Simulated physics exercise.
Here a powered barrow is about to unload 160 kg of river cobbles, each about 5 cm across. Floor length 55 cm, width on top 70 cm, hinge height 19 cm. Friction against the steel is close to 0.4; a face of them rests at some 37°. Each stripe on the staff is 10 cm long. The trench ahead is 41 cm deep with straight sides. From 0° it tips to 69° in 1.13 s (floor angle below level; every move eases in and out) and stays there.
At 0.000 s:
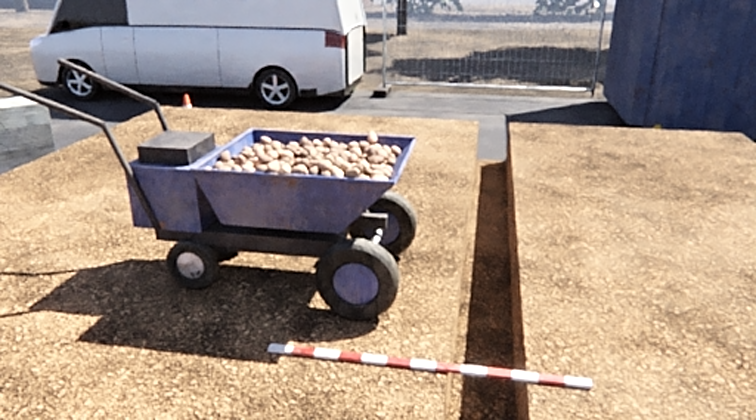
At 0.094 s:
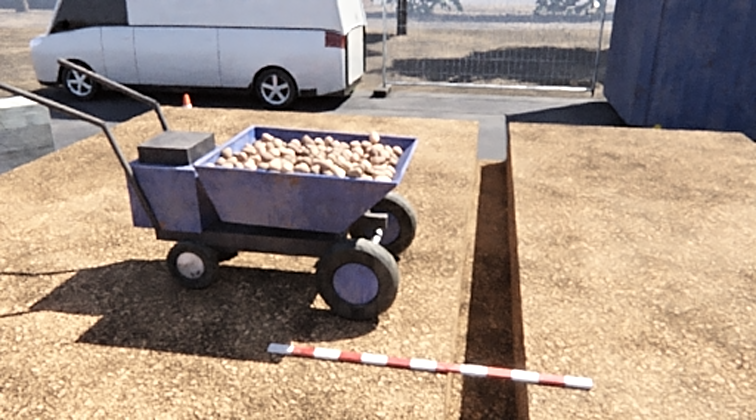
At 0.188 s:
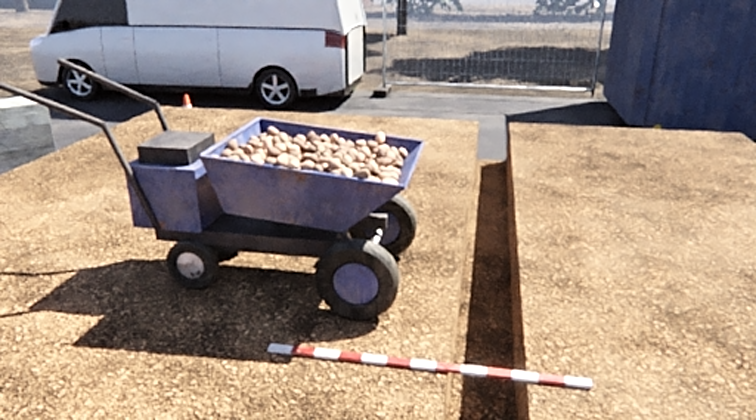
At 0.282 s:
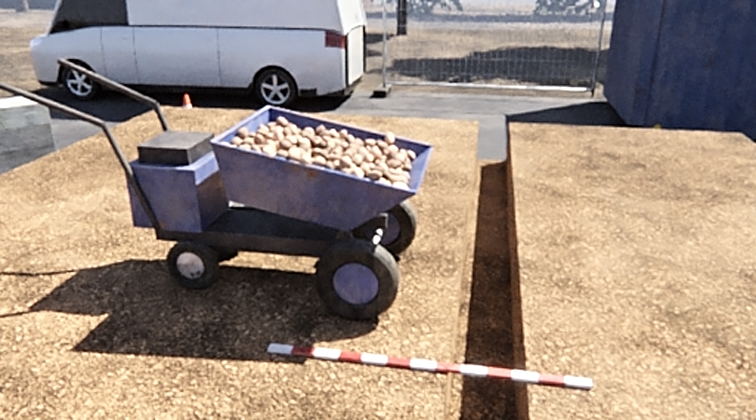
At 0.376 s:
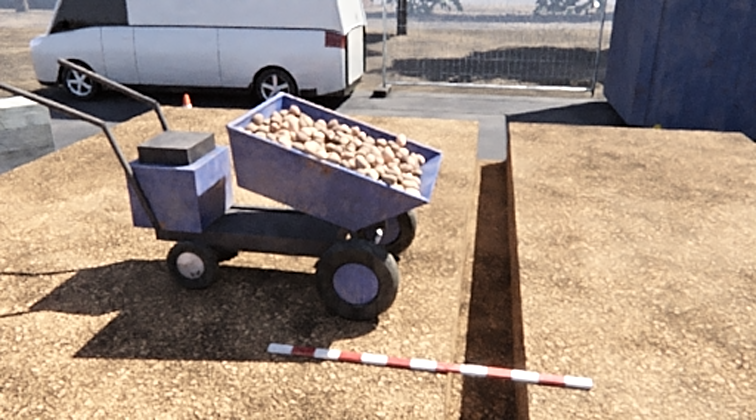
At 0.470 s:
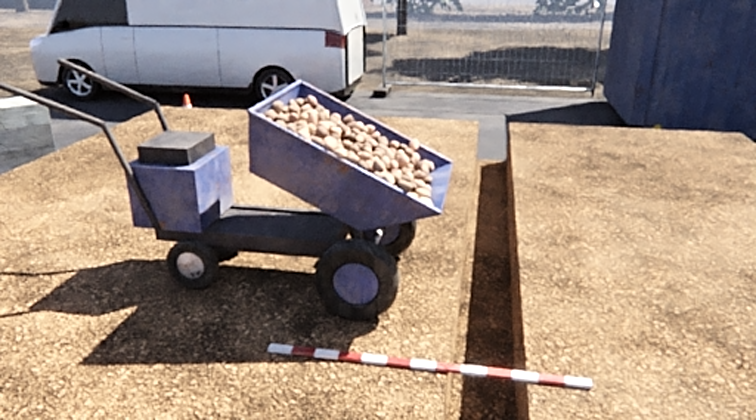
A blue tray of rounded stones on a wheeled barrow tilts steadily down toward the right.
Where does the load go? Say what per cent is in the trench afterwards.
About 60 per cent.
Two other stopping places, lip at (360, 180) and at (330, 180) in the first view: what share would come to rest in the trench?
Near 90 per cent from the first place, 85 from the second.
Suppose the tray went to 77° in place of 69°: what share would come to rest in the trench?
It would be near 65 per cent.
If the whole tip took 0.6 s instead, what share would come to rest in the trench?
It would be near 45 per cent.
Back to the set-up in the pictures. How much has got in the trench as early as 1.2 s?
About 25 per cent by then.
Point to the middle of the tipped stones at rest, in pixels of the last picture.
Their middle is at about (509, 338).
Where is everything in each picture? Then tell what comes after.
In the first frame, lip at (395, 183), floor tilted 0°, highest stones at (325, 149).
In the second frame, lip at (397, 184), floor tilted 1°, highest stones at (316, 148); the stones move at 0.2 m/s on average.
In the third frame, the tray is at 5°, its lip at (405, 188); the top of the load is at (280, 143); the stones move at 0.4 m/s on average.
In the fourth frame, the tray is at 11°, its lip at (415, 193); the top of the load is at (284, 134); the stones move at 0.6 m/s on average.
In the fifth frame, the tray is at 18°, its lip at (428, 202); the top of the load is at (289, 120); the stones move at 0.7 m/s on average.
In the sixth frame, lip at (441, 214), floor tilted 26°, highest stones at (301, 108); the stones move at 0.8 m/s on average.
After 0.9 s the floor is at 58°; 100 % in the tray; the foremost stones are at (480, 232).
After 1.2 s the floor is at 69°; 55 % in the tray, 27 % in the trench, 18 % past the trench; the foremost stones are at (577, 303).
After 1.6 s the floor is at 69°; 19 % in the tray, 42 % in the trench, 39 % past the trench; the foremost stones are at (696, 296).
After 3.5 s the floor is at 69°; 0 % in the tray, 60 % in the trench, 40 % past the trench; the foremost stones are past the picture's edge.
